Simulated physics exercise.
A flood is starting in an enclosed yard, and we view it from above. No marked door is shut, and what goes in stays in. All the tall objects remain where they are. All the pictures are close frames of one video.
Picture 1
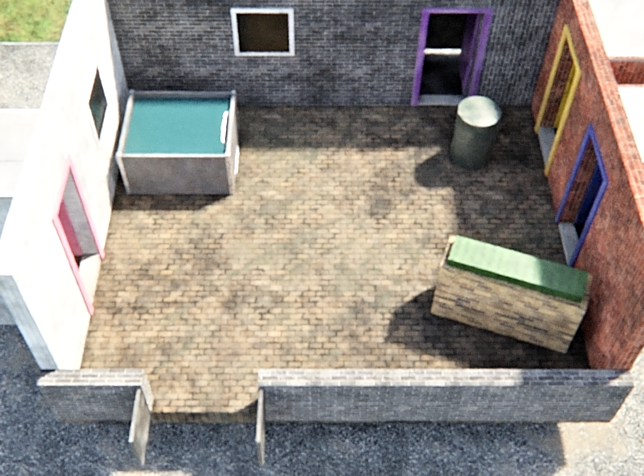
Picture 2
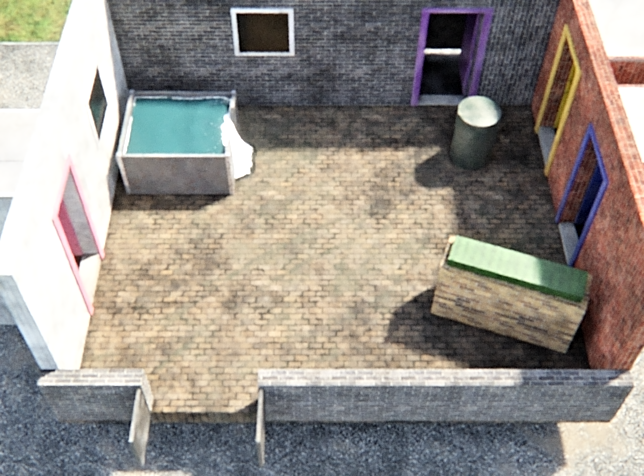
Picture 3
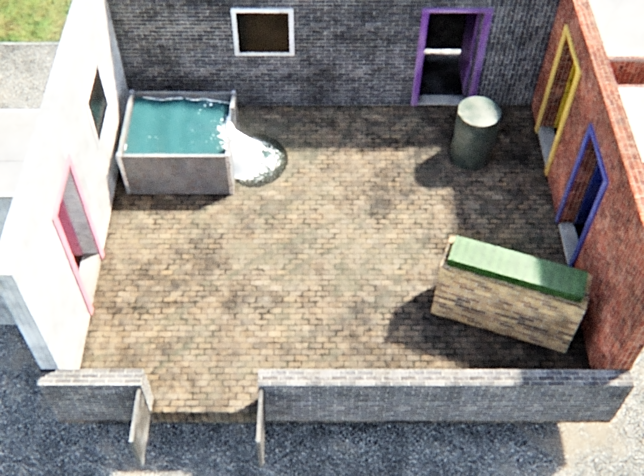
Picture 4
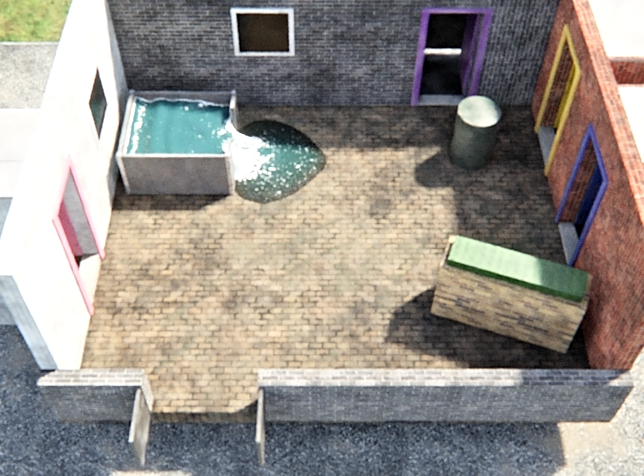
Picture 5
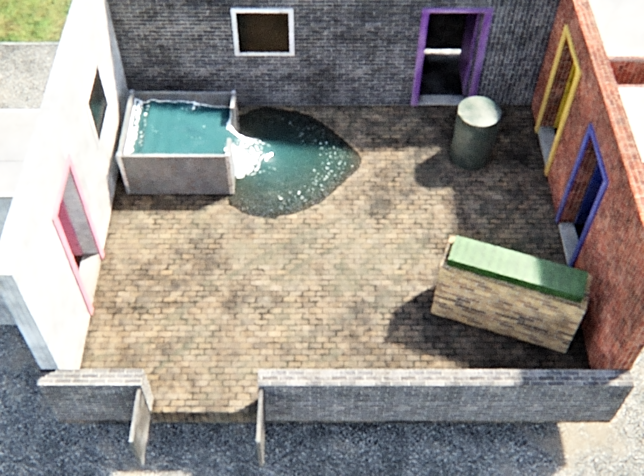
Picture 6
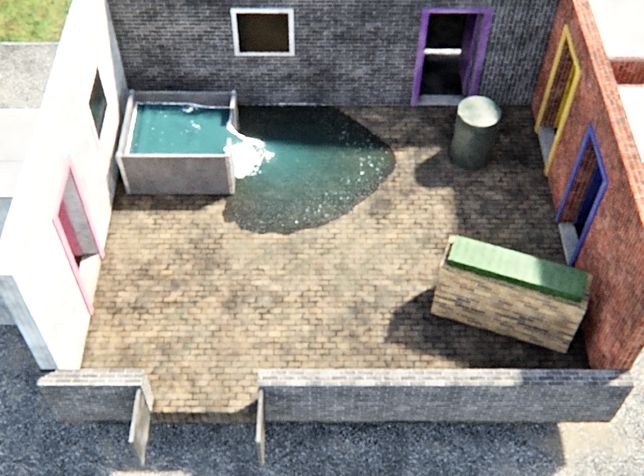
Water pouring from the right side of a raised tank and spreading rightward across the brick paving of a walled yard.
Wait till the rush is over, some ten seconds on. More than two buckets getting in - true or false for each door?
Yellow door: False; blue door: True; pink door: False; purple door: True.
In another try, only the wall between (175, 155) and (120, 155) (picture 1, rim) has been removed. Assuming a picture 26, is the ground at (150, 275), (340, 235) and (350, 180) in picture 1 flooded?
Taking the points in order: Swamped, unwetted and unwetted.
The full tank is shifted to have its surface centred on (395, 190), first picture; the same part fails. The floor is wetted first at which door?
That's the one in blue.
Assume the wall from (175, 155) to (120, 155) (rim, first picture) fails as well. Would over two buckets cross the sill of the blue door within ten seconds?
Lab note - blue door remains within bounds.
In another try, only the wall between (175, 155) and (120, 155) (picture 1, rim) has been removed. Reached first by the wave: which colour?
The answer is the one in pink.
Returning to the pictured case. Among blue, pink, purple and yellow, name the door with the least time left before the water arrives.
Looks like the purple-painted one gets there first.
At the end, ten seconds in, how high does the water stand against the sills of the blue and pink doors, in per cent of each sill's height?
I reckon it's around 110 and then 20 per cent.
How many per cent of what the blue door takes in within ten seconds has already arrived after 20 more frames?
Some 25 in a hundred.
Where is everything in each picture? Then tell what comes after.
The first frame shows still water in the water tank at (179, 126).
In the second frame, the front is at (246, 145), out from the gap at (232, 149).
In the third frame, water pours out at (232, 150) and has run to (283, 157).
In the fourth frame, the front is at (321, 157), out from the gap at (232, 150).
In the fifth frame, water pours out at (232, 149) and has run to (353, 155).
In the sixth frame, the front is at (387, 152), out from the gap at (232, 149).
A moment on, water covers 35 % of the floor; the yellow door not reached, the blue door not reached, the pink door not reached, the purple door wet at the sill, nothing in.
Next, water covers 50 % of the floor; the yellow door not reached, the blue door wet at the sill, nothing in, the pink door not reached, the purple door under two buckets in.
Then, water covers 55 % of the floor; the yellow door wet at the sill, nothing in, the blue door over two buckets in, the pink door not reached, the purple door under two buckets in.
Later, water covers 65 % of the floor; the yellow door wet at the sill, nothing in, the blue door over two buckets in, the pink door not reached, the purple door over two buckets in.
In the end, water covers 90 % of the floor; the yellow door wet at the sill, nothing in, the blue door far over two buckets in, the pink door wet at the sill, nothing in, the purple door over two buckets in.
